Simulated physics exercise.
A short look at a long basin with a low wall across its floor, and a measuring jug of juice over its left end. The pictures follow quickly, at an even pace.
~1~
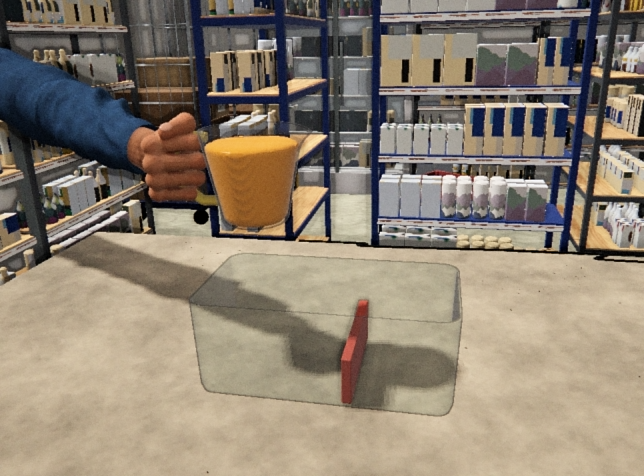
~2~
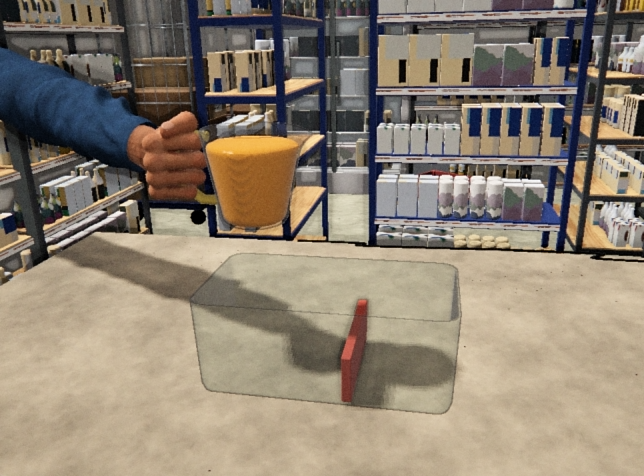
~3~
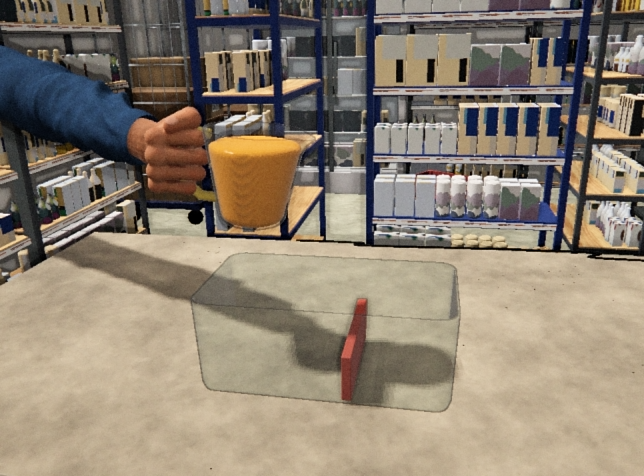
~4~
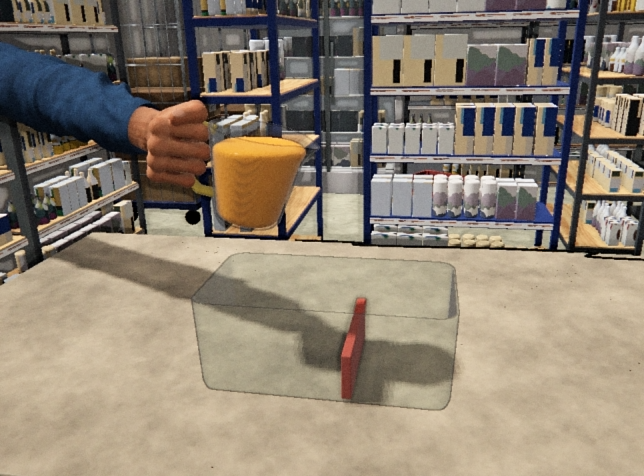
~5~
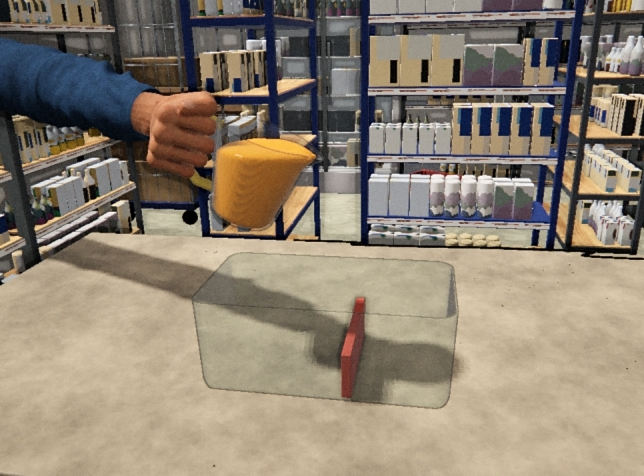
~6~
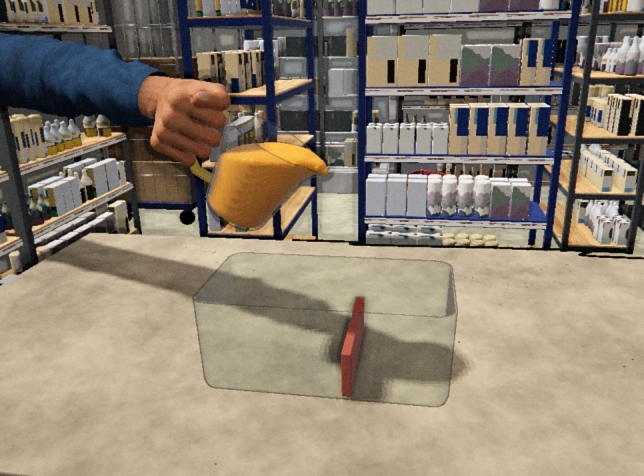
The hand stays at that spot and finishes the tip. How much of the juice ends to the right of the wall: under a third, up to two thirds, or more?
The share right of the wall is from a third to two thirds.
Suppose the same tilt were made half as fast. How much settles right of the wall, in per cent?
Close to 75 per cent.
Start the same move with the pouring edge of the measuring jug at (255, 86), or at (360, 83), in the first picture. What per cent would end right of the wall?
About 5 and 75 per cent.
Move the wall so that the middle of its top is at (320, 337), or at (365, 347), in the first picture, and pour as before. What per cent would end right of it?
About 95 and 40 per cent.
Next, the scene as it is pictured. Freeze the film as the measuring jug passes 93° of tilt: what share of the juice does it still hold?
Near 45 %.
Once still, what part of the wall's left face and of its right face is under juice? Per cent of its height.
Near 20 on the left, 30 on the right.
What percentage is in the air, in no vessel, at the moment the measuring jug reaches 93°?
It comes to 25 per cent or so.
A moment on, the measuring jug is tipped on its side and 44 per cent is still to pour, 2 is left of the wall and 28 right of it.
Next, the measuring jug is tipped right over and 4 per cent is still to pour, 40 is left of the wall and 49 right of it.
Then the measuring jug is tipped right over and 0 per cent is still to pour, 51 is left of the wall and 48 right of it.
Later the measuring jug is tipped right over and 0 per cent is still to pour, 50 is left of the wall and 48 right of it.
At rest 50 per cent lies left of the wall, 48 right of it and 1 outside.
